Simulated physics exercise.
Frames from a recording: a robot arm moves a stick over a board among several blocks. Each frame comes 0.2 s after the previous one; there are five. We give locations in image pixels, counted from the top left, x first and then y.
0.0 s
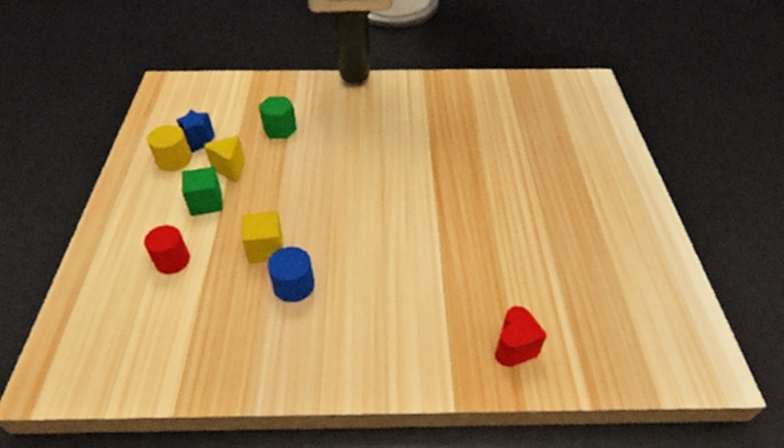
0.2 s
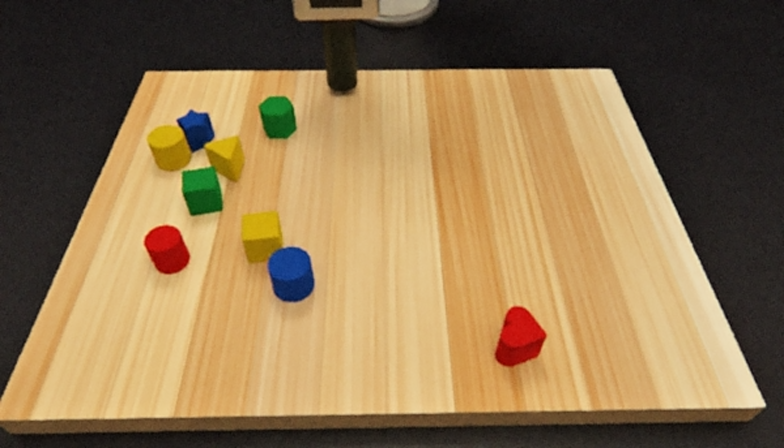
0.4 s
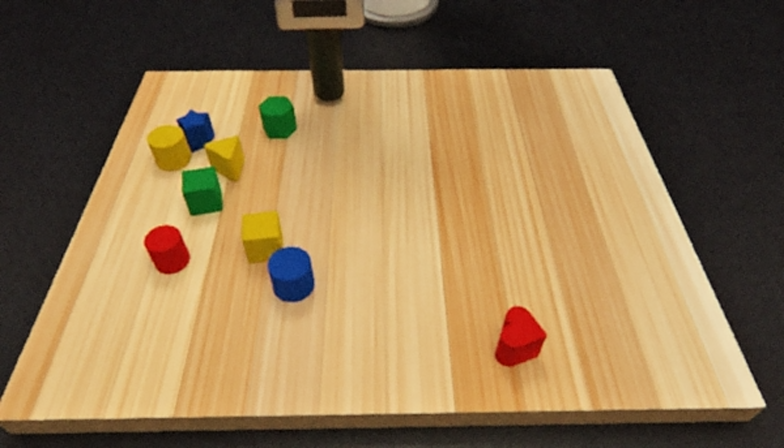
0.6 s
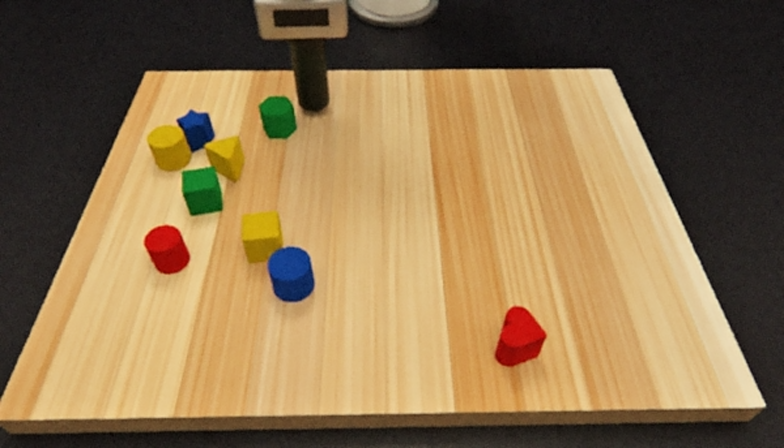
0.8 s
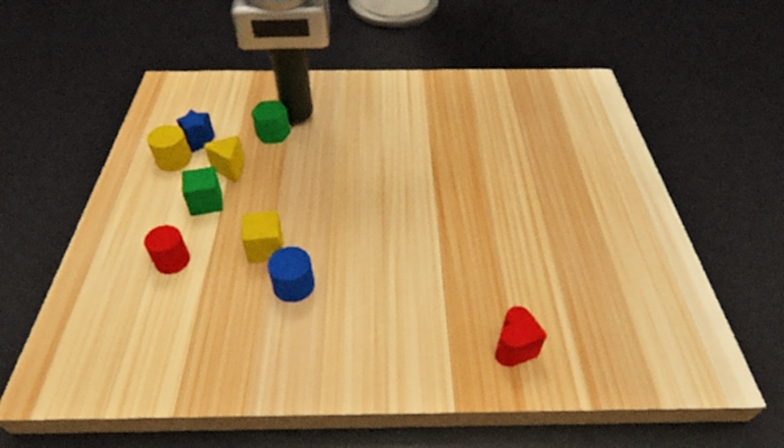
A robot arm moved a dark stick left and slightly toward the viewer along the far side of a wooden board, then nudged the green six-sided block a little left while the other blocks stayed still.
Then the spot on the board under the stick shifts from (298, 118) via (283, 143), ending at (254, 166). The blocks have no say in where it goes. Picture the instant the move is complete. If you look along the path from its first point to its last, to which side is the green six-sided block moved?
The green six-sided block goes right.
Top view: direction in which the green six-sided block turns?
It swings round clockwise.
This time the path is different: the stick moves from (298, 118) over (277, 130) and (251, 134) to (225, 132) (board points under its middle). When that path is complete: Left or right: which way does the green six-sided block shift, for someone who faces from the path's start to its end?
The shift is leftward.
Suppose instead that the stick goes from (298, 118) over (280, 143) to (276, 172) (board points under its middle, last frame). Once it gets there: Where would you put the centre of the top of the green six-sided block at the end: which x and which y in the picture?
(237, 130)
The first path, step by step. Halfway along, stick (281, 136); green six-sided block (244, 126), turned 25° clockwise.
At the end, stick (252, 159); green square still; yellow triangular piece (209, 152), turned 60° anticlockwise; green six-sided block (221, 130), turned 60° clockwise.
